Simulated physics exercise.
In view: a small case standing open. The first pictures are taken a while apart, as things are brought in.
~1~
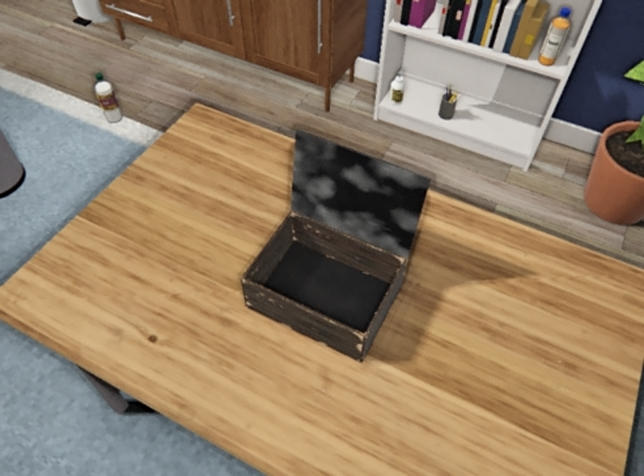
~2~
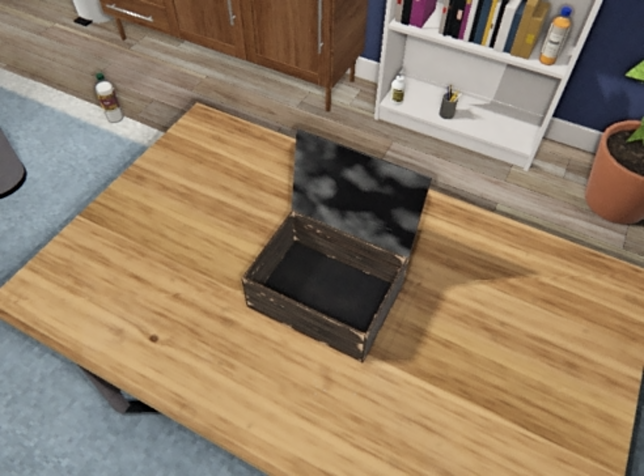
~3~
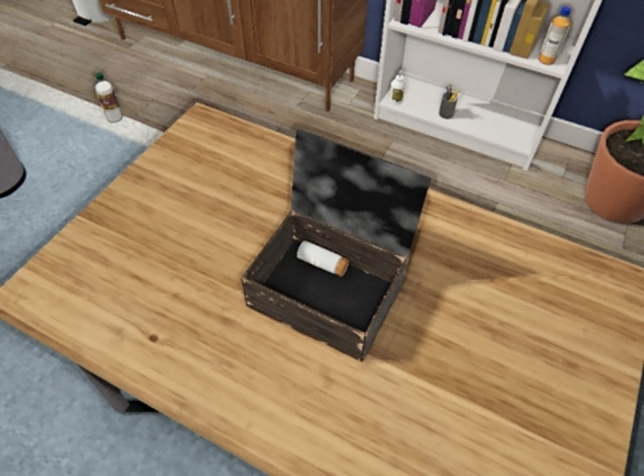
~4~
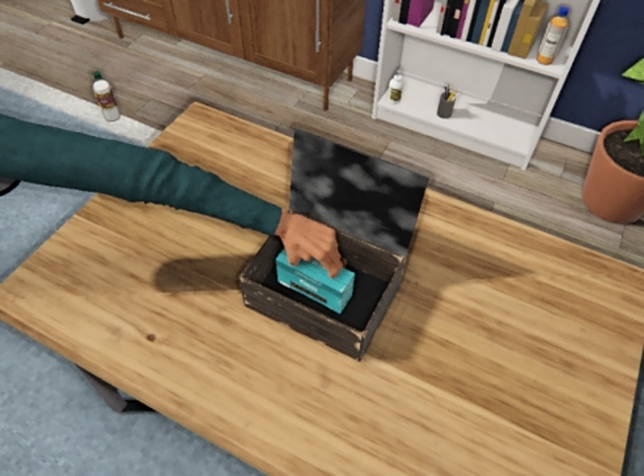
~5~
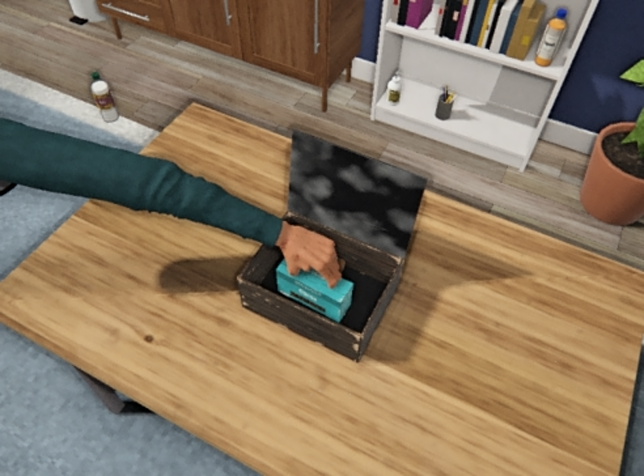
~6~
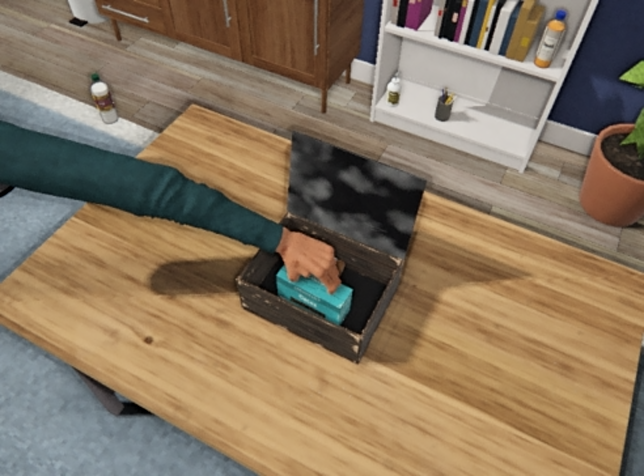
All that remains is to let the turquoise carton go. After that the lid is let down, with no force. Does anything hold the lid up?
It closes.
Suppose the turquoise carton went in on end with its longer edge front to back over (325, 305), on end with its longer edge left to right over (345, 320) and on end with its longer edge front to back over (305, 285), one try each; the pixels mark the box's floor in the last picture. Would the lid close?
In the first case it will not close; in the second case it will not close; in the third case it is held up.
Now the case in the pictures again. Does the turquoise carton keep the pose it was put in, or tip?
It keeps its pose.
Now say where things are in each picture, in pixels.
In the first frame, the last thing is not in view yet.
In the second frame, the last thing is not in view yet.
In the third frame, the last thing is not in view yet; white shaker (323, 259).
In the fourth frame, still above its spot; turquoise carton (315, 278).
In the fifth frame, still above its spot; turquoise carton (314, 287).
In the sixth frame, put in, still held; turquoise carton (314, 293).
Then, 1.30 s on from there, lid 78° above the rim.
Then, 1.70 s on from there, lid 51° above the rim.
Then, 2.10 s on from there, lid 14° above the rim.
In the end, lid shut; both unmoved. At the end, from the last picture's camera, turquoise carton near (314, 293).
